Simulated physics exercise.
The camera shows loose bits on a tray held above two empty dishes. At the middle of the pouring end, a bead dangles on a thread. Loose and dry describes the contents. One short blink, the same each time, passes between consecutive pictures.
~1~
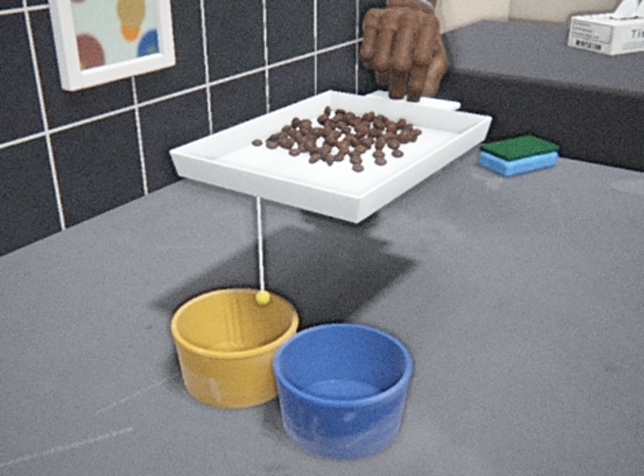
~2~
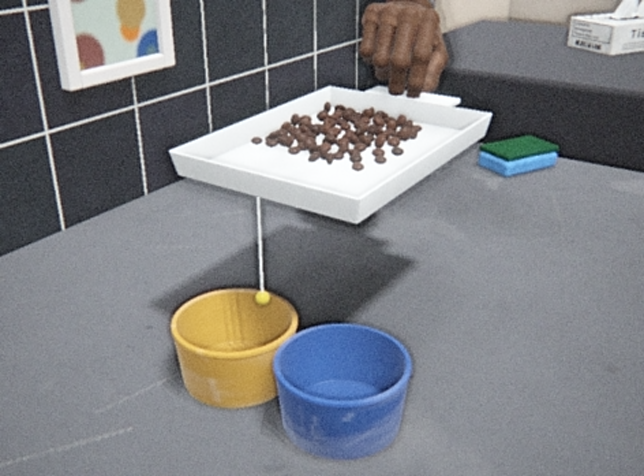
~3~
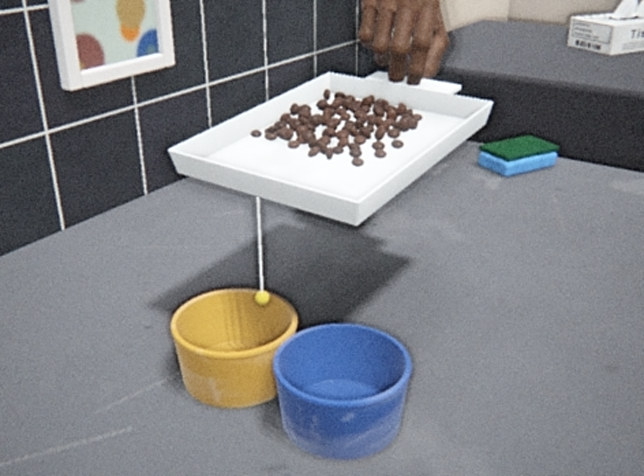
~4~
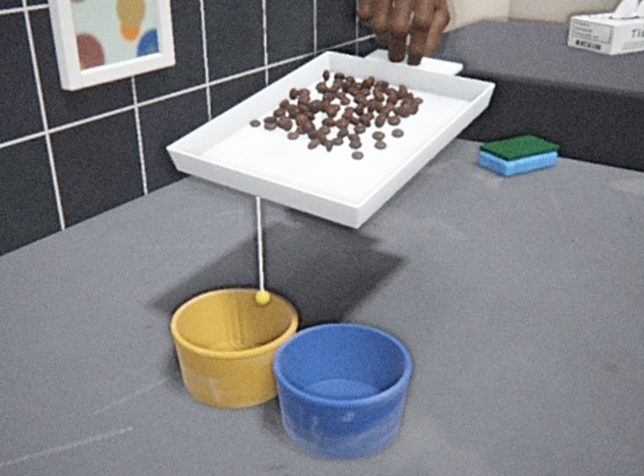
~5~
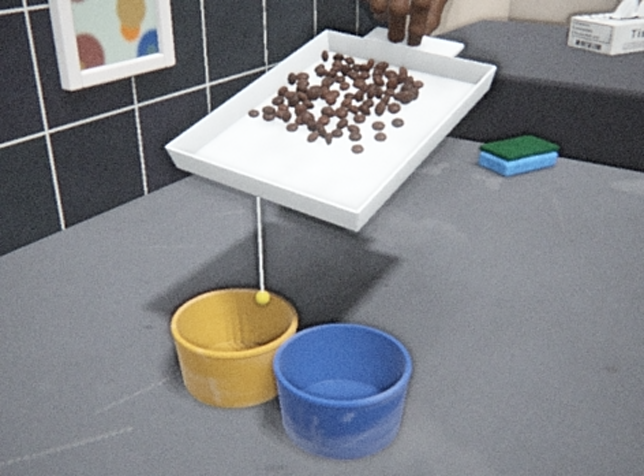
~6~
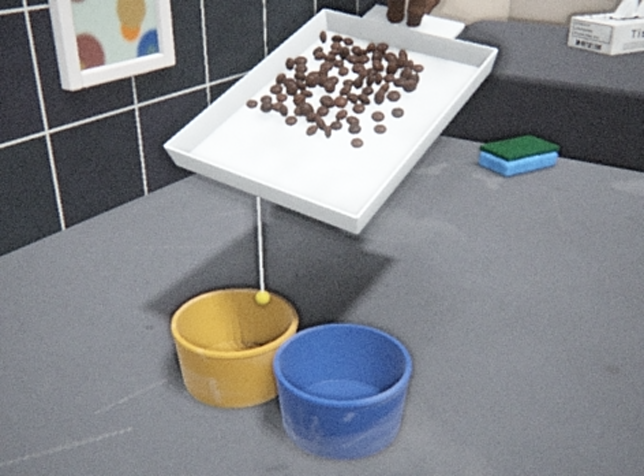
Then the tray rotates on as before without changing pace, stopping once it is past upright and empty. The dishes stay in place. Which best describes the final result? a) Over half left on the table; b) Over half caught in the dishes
b.
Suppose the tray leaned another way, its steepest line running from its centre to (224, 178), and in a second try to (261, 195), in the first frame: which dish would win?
Result, try one: Dish at left; try two: Dish at left.
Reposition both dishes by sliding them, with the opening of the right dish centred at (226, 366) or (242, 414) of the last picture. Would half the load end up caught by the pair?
At place one the minor share; at place two the minor share.
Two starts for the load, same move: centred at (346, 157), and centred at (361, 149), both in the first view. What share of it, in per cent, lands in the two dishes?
First try 80 %, second try 80 %.
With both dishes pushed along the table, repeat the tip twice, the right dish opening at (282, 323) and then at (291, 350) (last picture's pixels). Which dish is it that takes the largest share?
Well, first the right-hand one, then the right-hand one.
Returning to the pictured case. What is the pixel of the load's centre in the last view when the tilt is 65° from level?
The load is centred about (315, 197).
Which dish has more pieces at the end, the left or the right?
Well, that is right of the pair.
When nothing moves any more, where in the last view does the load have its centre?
Roughly at pixel (322, 414).
Soon after the last picture, tray tipped steeply; nearly all on the tray; a small part in the air.
A little later, tray tipped past a quarter turn; about a third on the tray; about a third in the right dish; a small part in the left dish; about a quarter outside both; a small part in the air.
Later still, tray tipped past a quarter turn; about two thirds in the right dish; a small part in the left dish; about a quarter outside both.
At rest, tray tipped past a quarter turn; about two thirds in the right dish; a small part in the left dish; about a quarter outside both.
